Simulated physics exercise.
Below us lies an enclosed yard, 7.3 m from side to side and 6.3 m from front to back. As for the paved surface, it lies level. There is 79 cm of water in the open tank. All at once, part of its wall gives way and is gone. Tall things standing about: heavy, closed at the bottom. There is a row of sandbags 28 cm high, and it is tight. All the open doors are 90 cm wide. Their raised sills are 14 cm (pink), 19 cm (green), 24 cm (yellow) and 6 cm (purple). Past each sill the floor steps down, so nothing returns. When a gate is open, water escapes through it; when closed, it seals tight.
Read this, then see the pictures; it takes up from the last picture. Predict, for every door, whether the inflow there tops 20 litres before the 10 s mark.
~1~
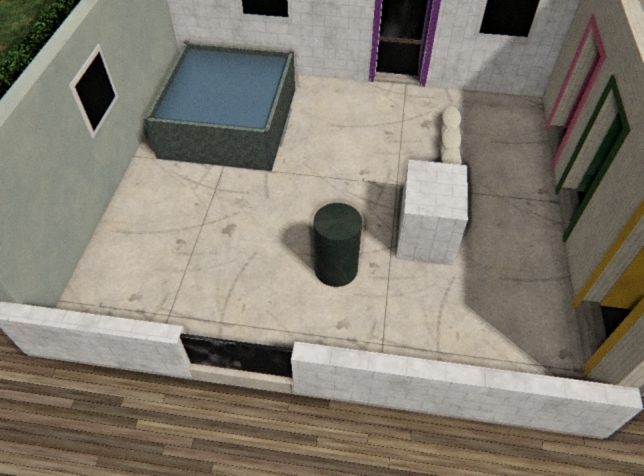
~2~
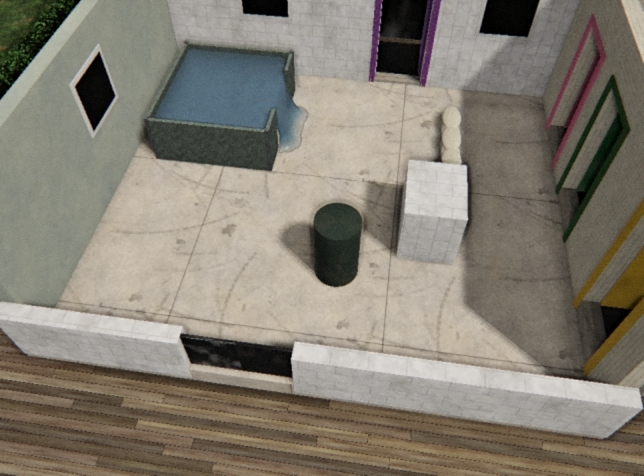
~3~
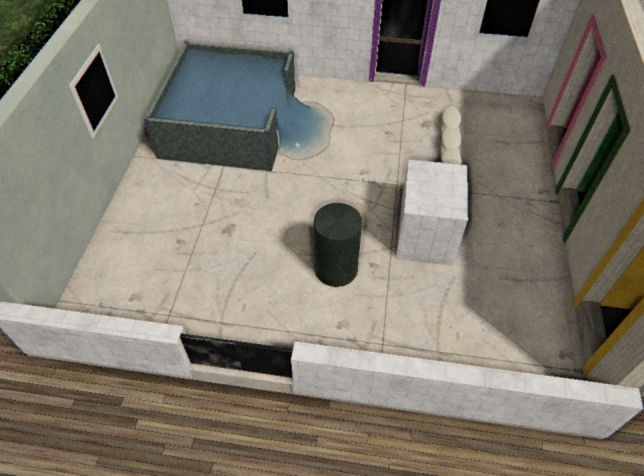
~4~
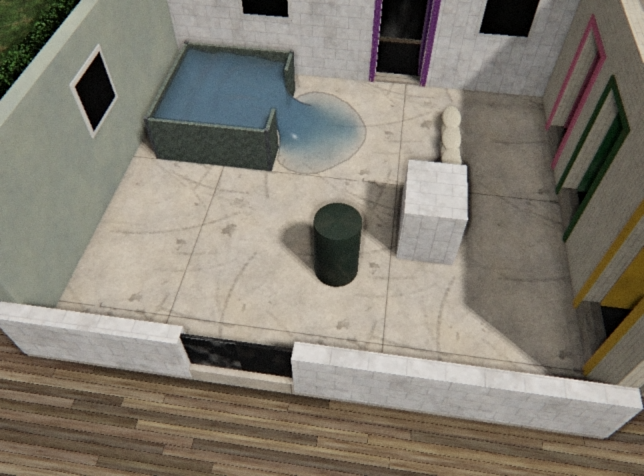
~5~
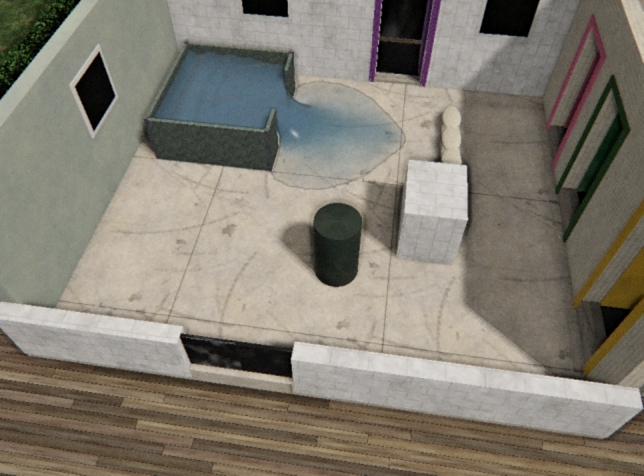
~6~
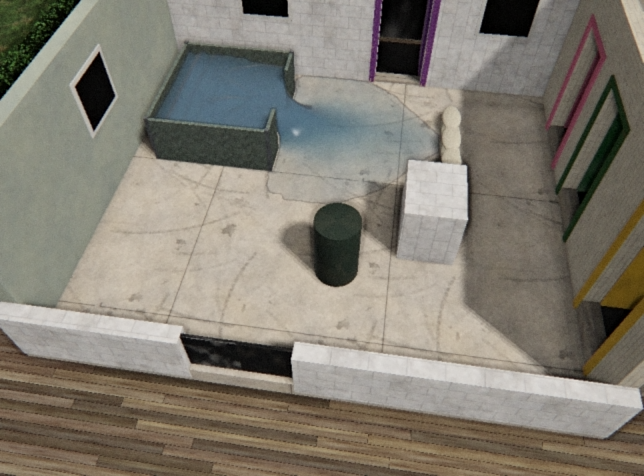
Prediction: At the pink door it falls short of 20 litres; at the green door it falls short of 20 litres; at the yellow door it falls short of 20 litres; at the purple door it tops 20 litres.
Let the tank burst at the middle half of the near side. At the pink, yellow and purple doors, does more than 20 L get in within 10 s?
In that case, pink door: Less than that, yellow door: Less than that, purple door: Less than that.
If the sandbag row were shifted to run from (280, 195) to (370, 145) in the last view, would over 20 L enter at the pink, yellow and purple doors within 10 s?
So then pink is beyond it, yellow is inside it and purple is beyond it.
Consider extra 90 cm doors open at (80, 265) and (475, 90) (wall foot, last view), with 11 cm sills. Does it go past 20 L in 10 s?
Per doorway, in order: Insufficient / sufficient.
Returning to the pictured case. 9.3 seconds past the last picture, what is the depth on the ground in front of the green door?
Depth: ~ 7.0 cm.
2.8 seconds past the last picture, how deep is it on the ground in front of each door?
Measured in centimetres, the pink door gives 16, the green door 18, the yellow door 5 and the purple door 16.
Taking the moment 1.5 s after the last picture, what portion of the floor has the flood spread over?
I'd say around 40 % is wet.
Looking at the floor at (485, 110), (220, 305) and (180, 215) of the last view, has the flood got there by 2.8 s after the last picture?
Going in order, covered, then clear, then clear.
Then, 0.7 s after the last picture water covers 30 % of the floor and is deepest (46 cm) near (288, 127); pink door not reached, green door not reached, yellow door not reached, purple door 16 cm at the sill, 3 L in.
Then, 1.5 s after the last picture water covers 40 % of the floor and is deepest (38 cm) near (445, 93); pink door 5 cm at the sill, 0 L in, green door 13 cm at the sill, 0 L in, yellow door not reached, purple door 15 cm at the sill, 38 L in.
Then, 2.8 s after the last picture water covers 50 % of the floor and is deepest (27 cm) near (288, 127); pink door 16 cm at the sill, 3 L in, green door 18 cm at the sill, 0 L in, yellow door 5 cm at the sill, 0 L in, purple door 16 cm at the sill, 82 L in.
Then, 5.3 s after the last picture water covers 70 % of the floor and is deepest (20 cm) near (540, 108); pink door 10 cm at the sill, 5 L in, green door 12 cm at the sill, 1 L in, yellow door 11 cm at the sill, 0 L in, purple door 12 cm at the sill, 165 L in.
Then, 9.3 s after the last picture water covers 95 % of the floor and is deepest (14 cm) near (579, 368); pink door 8 cm at the sill, 5 L in, green door 7 cm at the sill, 1 L in, yellow door 13 cm at the sill, 0 L in, purple door 9 cm at the sill, 236 L in.
